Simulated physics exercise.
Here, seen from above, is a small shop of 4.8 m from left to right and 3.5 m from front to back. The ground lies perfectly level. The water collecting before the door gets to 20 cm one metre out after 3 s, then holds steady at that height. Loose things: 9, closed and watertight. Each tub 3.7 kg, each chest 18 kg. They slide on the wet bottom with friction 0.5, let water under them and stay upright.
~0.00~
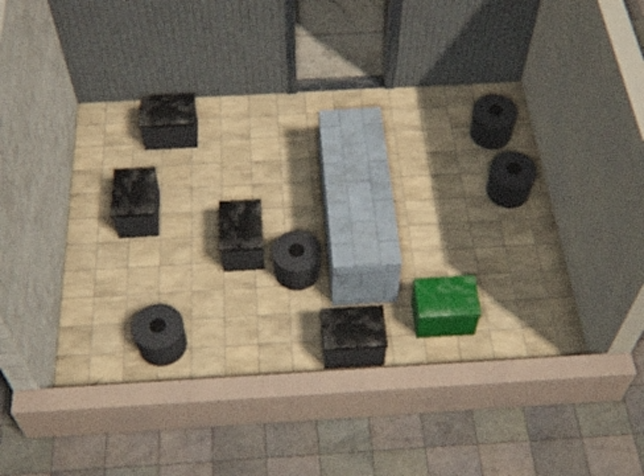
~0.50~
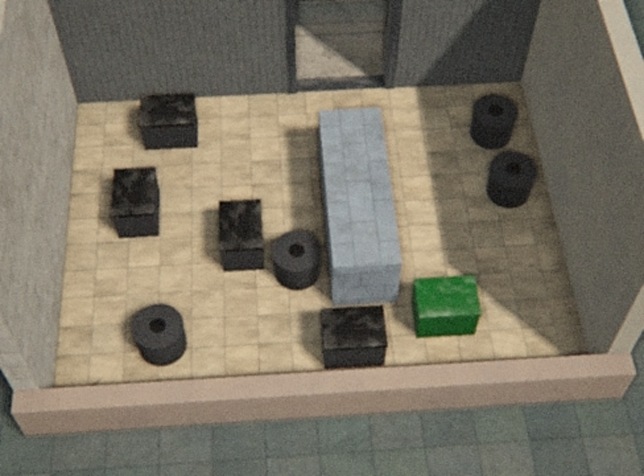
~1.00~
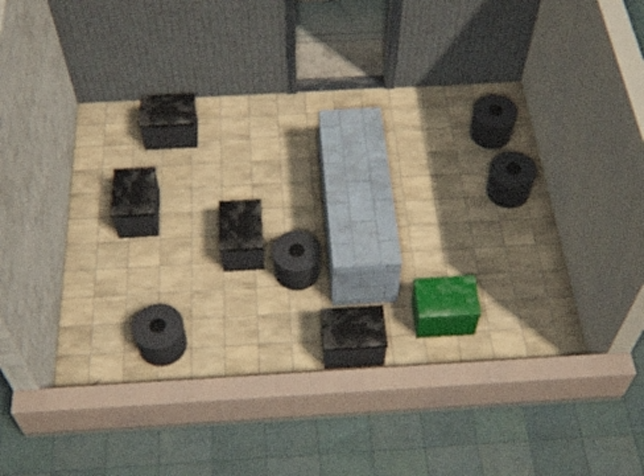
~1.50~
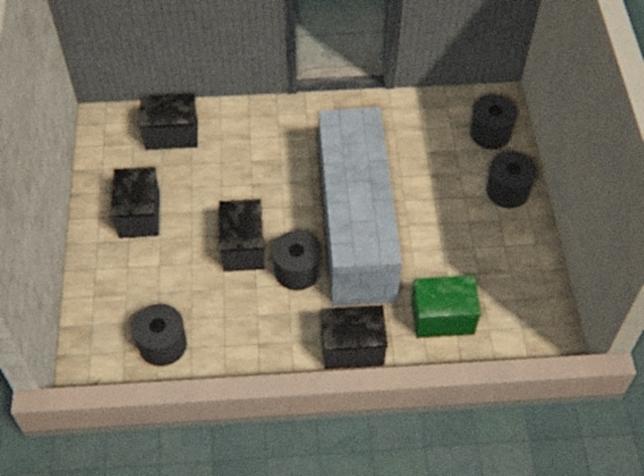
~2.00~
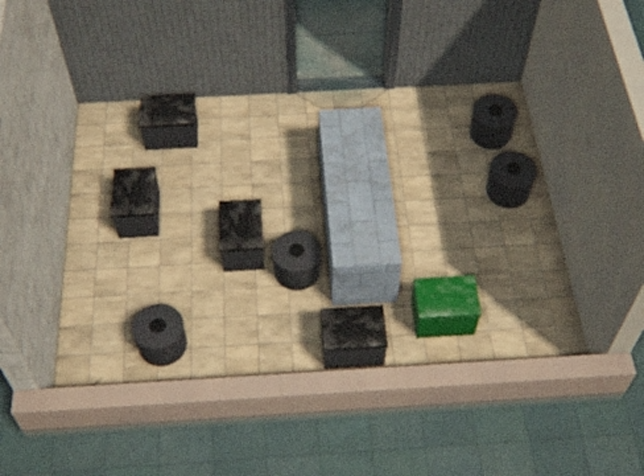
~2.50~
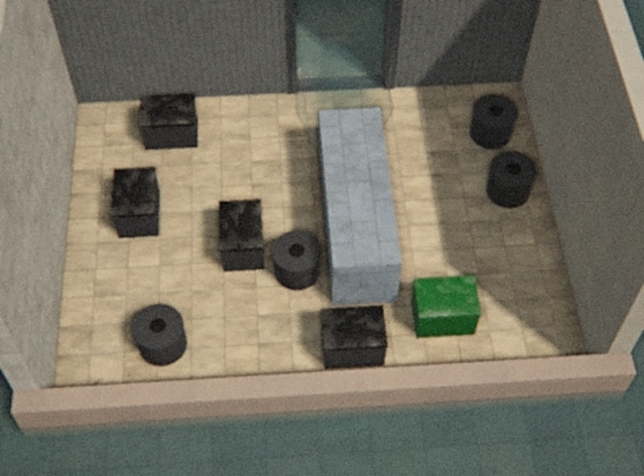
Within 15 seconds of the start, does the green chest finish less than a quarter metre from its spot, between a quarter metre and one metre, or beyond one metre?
Between a quarter and one metre.
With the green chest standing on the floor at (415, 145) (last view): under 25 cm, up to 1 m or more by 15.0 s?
I'd say it goes a long distance.
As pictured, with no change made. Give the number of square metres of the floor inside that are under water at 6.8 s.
Roughly 14 m2.
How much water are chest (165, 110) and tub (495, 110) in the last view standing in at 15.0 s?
Around 8 cm and 7 cm.
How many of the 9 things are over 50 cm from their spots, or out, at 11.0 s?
By my reckoning, 3.
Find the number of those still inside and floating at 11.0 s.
Of them, 4.
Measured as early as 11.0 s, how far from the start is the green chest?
20 cm, give or take.
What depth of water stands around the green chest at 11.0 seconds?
About 8 cm.
After 3.5 s the green chest is near (447, 296), 0.0 m from its start, aground; 0 afloat.
After 6.8 s the green chest is near (447, 296), 0.0 m from its start, aground; 2 afloat.
After 11.0 s the green chest is near (440, 279), 0.2 m from its start, aground; 4 afloat.
After 15.0 s the green chest is near (434, 234), 0.7 m from its start, aground; 8 afloat.
